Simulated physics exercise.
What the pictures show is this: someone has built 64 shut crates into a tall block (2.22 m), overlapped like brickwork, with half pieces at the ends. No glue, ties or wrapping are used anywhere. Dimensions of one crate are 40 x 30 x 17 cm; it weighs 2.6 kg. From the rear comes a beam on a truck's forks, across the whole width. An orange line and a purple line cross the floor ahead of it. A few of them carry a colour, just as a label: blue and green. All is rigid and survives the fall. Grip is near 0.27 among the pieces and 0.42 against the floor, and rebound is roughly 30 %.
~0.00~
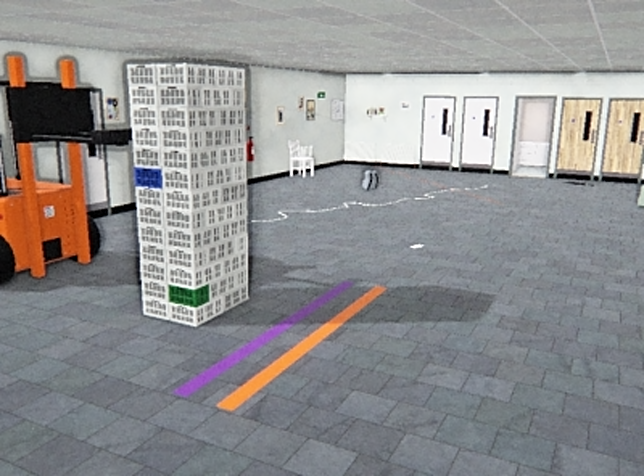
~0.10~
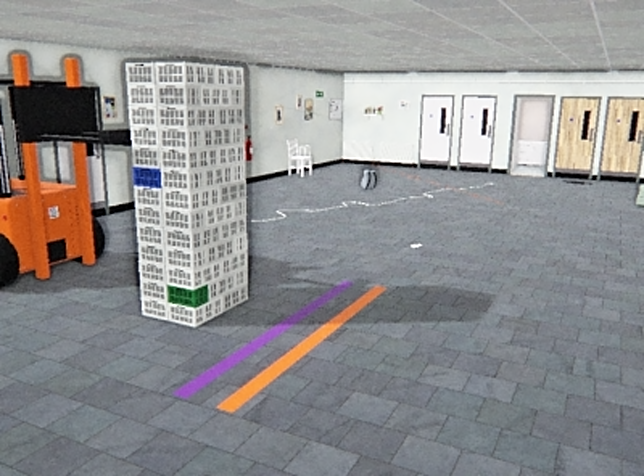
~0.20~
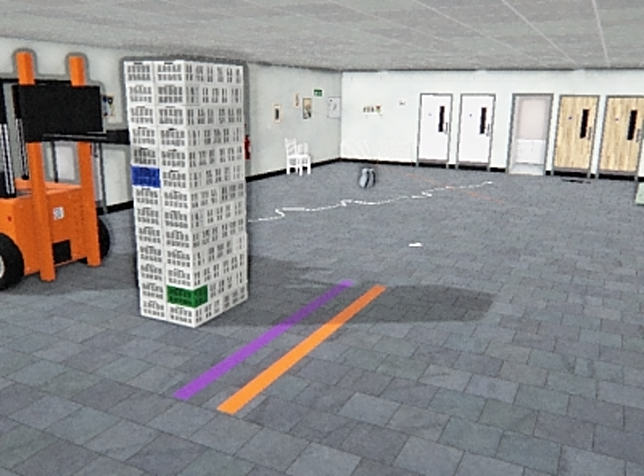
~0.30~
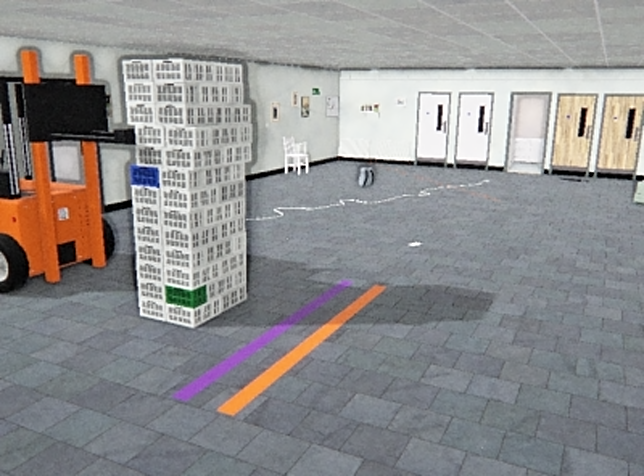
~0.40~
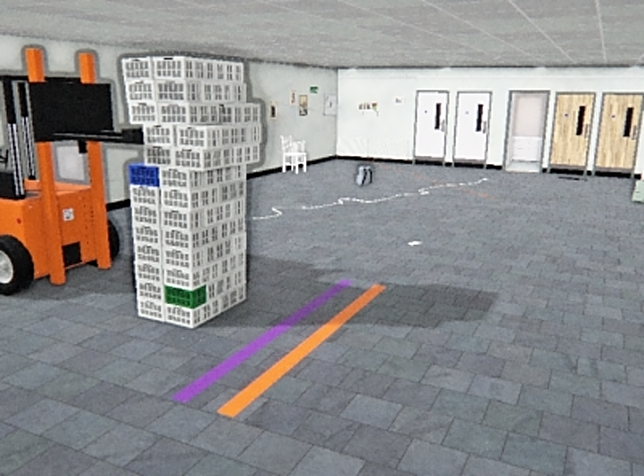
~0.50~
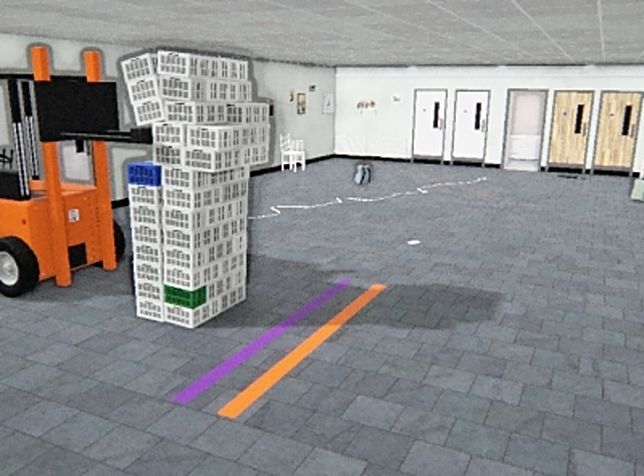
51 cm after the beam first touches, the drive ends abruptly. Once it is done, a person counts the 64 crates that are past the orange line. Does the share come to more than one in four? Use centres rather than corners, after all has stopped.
Yes.
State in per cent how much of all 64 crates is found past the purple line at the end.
It works out to about 50 per cent.
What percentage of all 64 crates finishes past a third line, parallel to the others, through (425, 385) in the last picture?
It comes to around 20 in a hundred.
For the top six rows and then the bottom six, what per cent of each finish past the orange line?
Top 60 per cent versus bottom 10 per cent.
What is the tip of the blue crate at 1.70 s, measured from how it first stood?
I'd put it at roughly 0 degrees away from its starting angle.
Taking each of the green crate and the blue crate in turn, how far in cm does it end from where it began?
Roughly green 40, blue 0.
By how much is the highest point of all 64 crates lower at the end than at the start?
Lower by close to 45 cm.
After 1.02 s, none of the 64 crates past the orange line, 44 disturbed; green crate 23° from how it stood.
After 1.70 s, 24 of the 64 crates past the orange line; green crate on its side.
In the end (4.1 s), 24 of the 64 crates past the orange line; green crate on its side; blue crate unmoved. That is 38 per cent. From the last view, middles, green crate near (224, 314), blue crate near (149, 174).
